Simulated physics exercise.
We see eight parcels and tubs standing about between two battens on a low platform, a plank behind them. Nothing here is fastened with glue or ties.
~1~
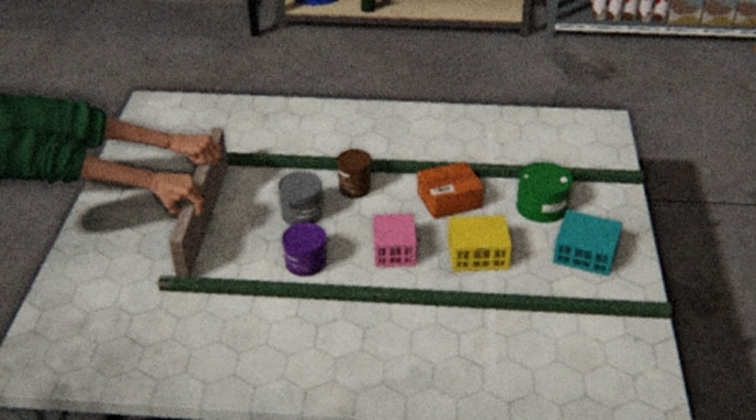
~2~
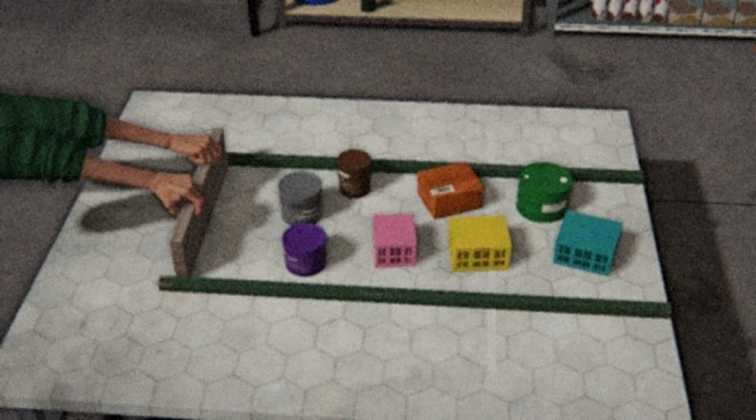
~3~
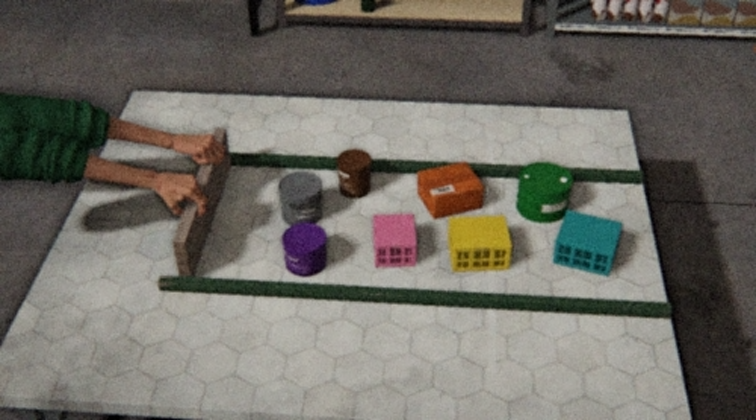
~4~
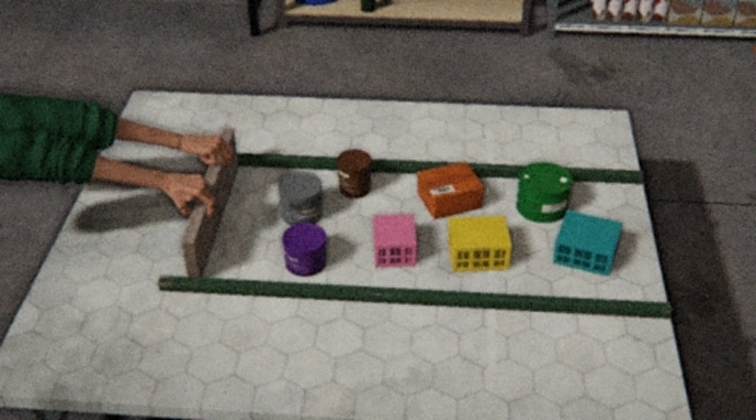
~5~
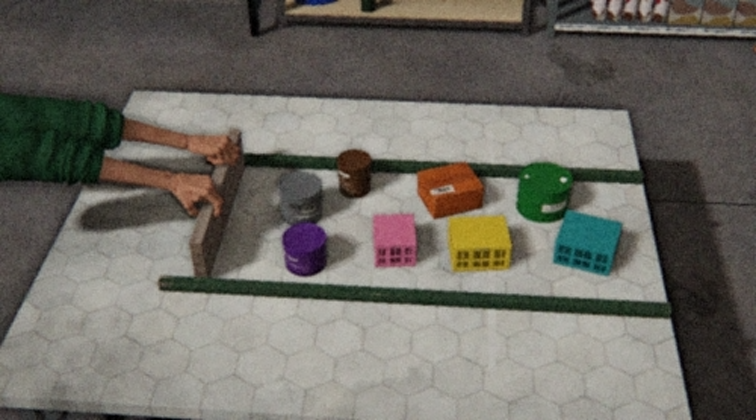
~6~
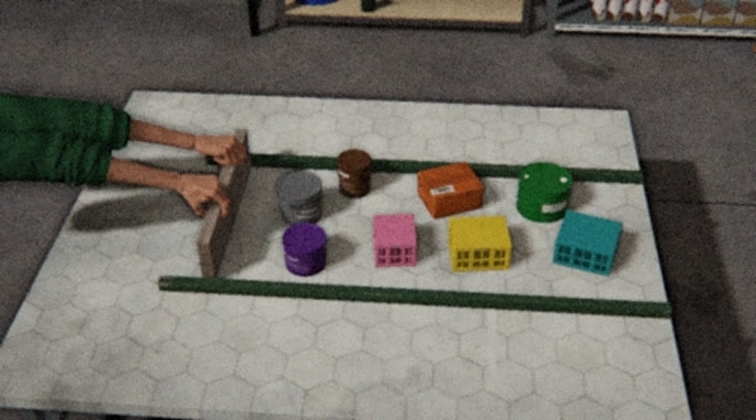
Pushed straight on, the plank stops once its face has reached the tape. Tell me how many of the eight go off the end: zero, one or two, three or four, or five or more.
The fall count stays at nil.
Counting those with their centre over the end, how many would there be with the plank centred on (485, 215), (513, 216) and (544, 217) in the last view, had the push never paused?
In order of the places given, that's 0, 1 and 2.
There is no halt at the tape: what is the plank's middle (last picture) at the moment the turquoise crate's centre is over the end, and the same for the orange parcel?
Roughly (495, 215); roughly (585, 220).
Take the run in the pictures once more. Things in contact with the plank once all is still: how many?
3 of them.
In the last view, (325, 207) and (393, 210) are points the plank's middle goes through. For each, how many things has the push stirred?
One spot: 2. Other spot: 6.
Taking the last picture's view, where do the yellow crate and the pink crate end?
The yellow crate stops around (591, 253); the pink crate around (531, 240).
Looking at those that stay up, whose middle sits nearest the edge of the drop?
Turquoise crate, foremost.
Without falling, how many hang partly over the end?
The tally is 1.
Early on, none off yet; turquoise crate at rest near (588, 243); green canister at rest near (544, 193); yellow crate at rest near (479, 243).
Finally, the number that fall off is zero.
